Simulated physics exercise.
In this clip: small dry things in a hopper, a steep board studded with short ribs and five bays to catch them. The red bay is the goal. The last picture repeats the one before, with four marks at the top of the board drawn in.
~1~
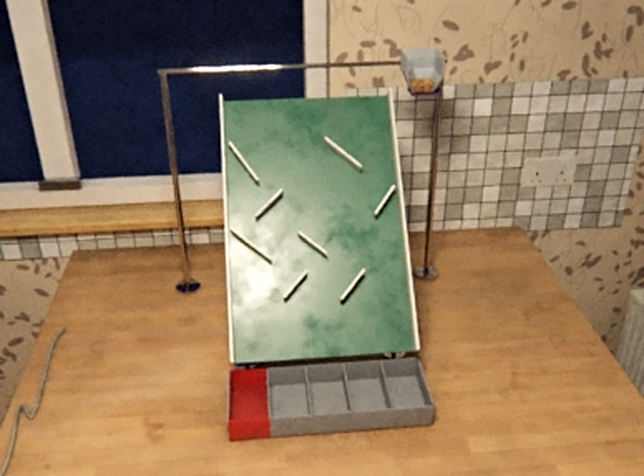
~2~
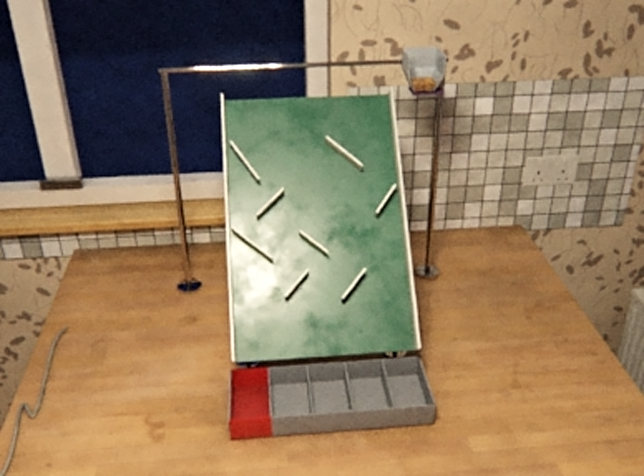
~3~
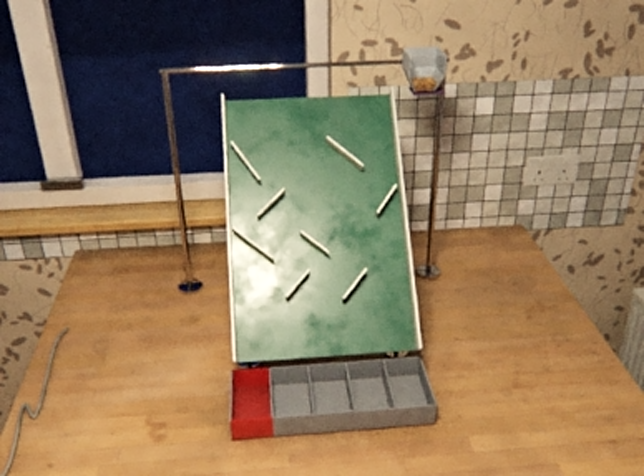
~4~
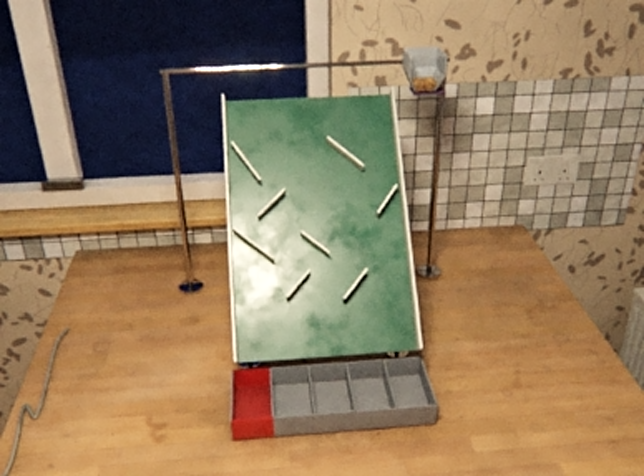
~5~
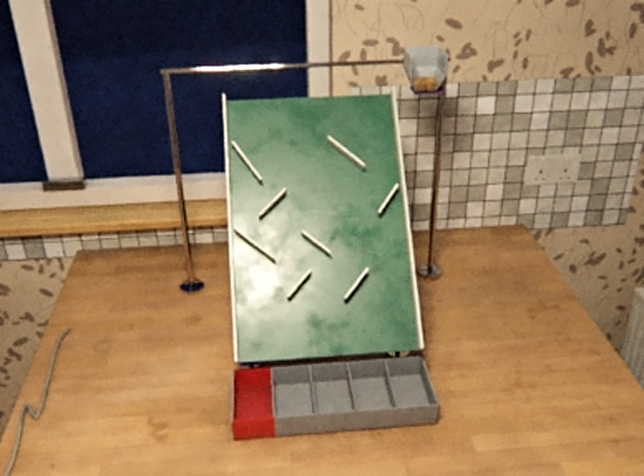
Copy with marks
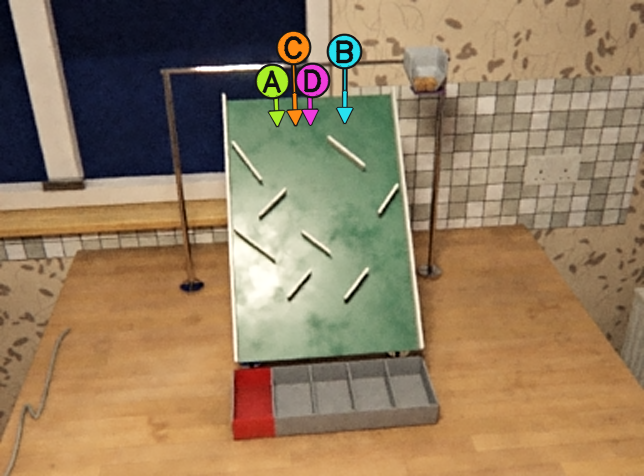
A steep green board with short ribs stands above a tray of bays, nothing moving.
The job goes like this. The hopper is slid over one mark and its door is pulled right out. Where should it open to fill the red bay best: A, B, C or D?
A.
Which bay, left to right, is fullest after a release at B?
The second.
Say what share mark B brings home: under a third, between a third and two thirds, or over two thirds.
It is under a third.
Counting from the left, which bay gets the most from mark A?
The first from the left.
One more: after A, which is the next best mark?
Here it is mark C.
On the marked copy, mark A meets the board at (277, 120); mark B meets the board at (344, 117); mark C meets the board at (295, 119); mark D meets the board at (310, 119).
Choosing A, about two thirds in the red bay, about a quarter in other bays, a small part outside the box.
Choosing B, a stray few in the red bay, most in other bays, a stray few held on the board, a small part outside the box.
Choosing C, about a third in the red bay, about half in other bays, a small part outside the box.
Choosing D, about a quarter in the red bay, about two thirds in other bays, a small part outside the box.
